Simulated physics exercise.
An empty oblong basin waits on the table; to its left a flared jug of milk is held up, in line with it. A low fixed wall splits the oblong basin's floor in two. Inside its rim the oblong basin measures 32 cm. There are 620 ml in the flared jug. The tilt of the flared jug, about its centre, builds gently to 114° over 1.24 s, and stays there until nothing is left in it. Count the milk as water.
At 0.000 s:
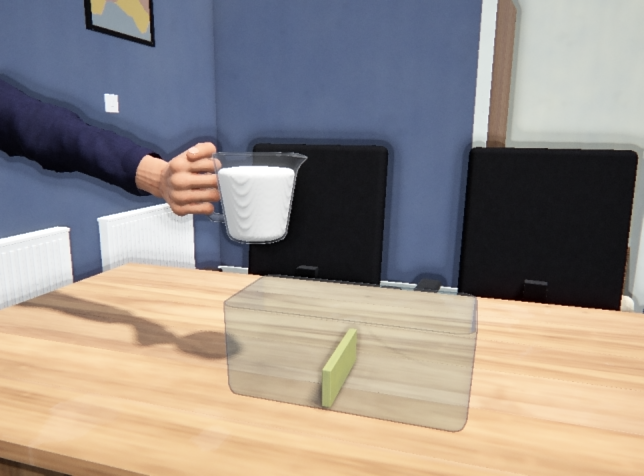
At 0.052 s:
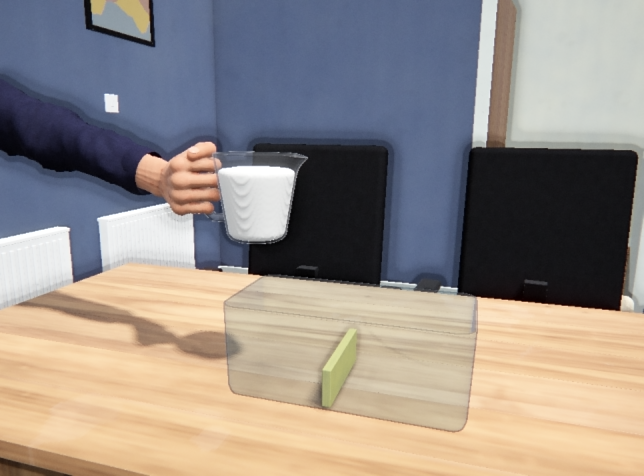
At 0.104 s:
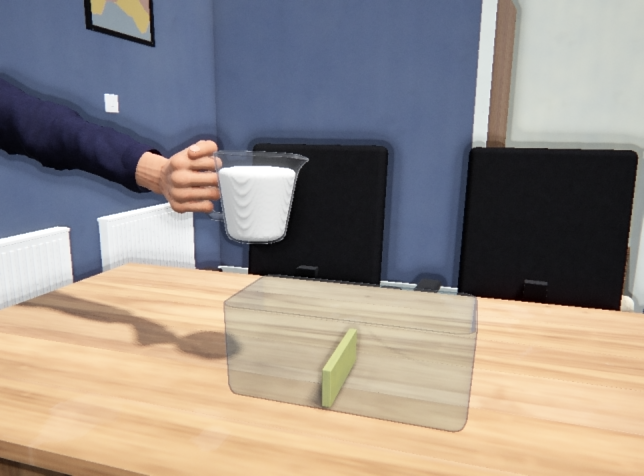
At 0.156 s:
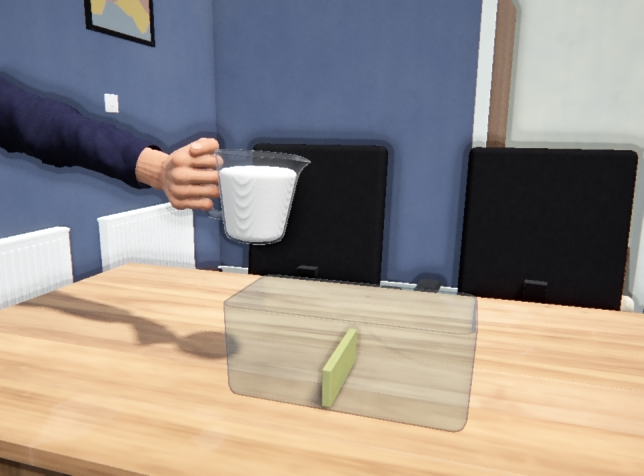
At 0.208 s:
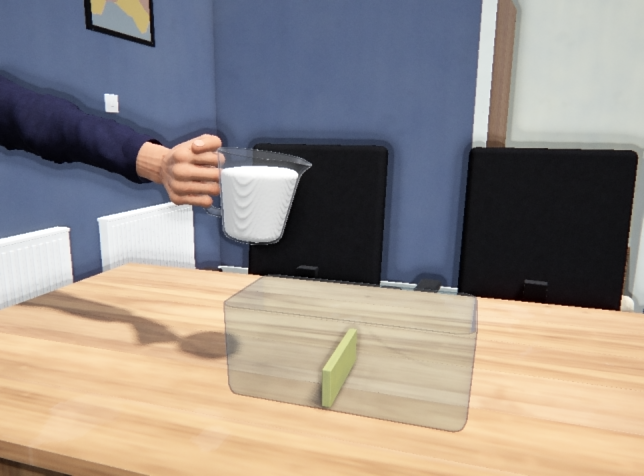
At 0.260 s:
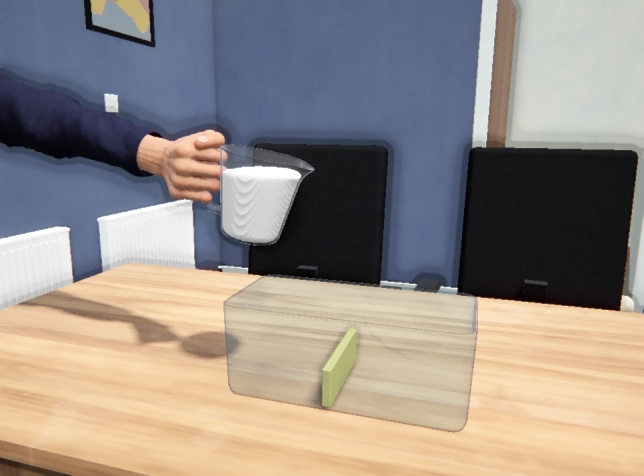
A hand holds a jug of milk beside a clear basin and slowly tilts it slightly right.
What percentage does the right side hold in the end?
The far part has some 64 per cent.
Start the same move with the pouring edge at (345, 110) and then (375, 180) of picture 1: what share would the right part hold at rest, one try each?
In turn about 95 and 95 per cent.
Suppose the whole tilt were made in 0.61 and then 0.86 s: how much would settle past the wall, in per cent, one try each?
In turn about 35 and 50 per cent.
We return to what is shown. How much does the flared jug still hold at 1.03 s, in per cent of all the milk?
Some 10 per cent.
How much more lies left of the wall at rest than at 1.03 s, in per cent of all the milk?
About 18 per cent.
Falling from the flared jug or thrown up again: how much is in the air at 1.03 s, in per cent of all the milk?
Near 12 in a hundred.
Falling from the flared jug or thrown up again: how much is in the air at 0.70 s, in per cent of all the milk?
About 20 per cent.
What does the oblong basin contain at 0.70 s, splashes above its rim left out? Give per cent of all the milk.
About 8 per cent.
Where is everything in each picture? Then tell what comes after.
The first picture shows tilt 0°; pouring edge (307, 157); surface from (225, 169) to (294, 172); the oblong basin's rim runs from (245, 290) to (476, 315); the wall's top is at (341, 349).
The second picture shows tilt 0°; pouring edge (307, 157); surface from (225, 169) to (294, 172).
The third picture shows tilt 2°; pouring edge (308, 159); surface from (225, 169) to (294, 173).
The fourth picture shows tilt 4°; pouring edge (309, 161); surface from (226, 168) to (296, 173).
The fifth picture shows tilt 8°; pouring edge (311, 165); surface from (228, 169) to (298, 173).
The sixth picture shows tilt 12°; pouring edge (313, 169); surface from (229, 171) to (301, 174).
After 0.70 s the tilt is 69° and 73 per cent is still to pour, 0 is left of the wall and 8 right of it.
After 1.03 s the tilt is 106° and 11 per cent is still to pour, 17 is left of the wall and 59 right of it.
After 1.37 s the tilt is 114° and 0 per cent is still to pour, 35 is left of the wall and 64 right of it.
After 1.74 s the tilt is 114° and 0 per cent is still to pour, 35 is left of the wall and 64 right of it.
In the end 35 per cent lies left of the wall, 64 right of it and 1 outside.
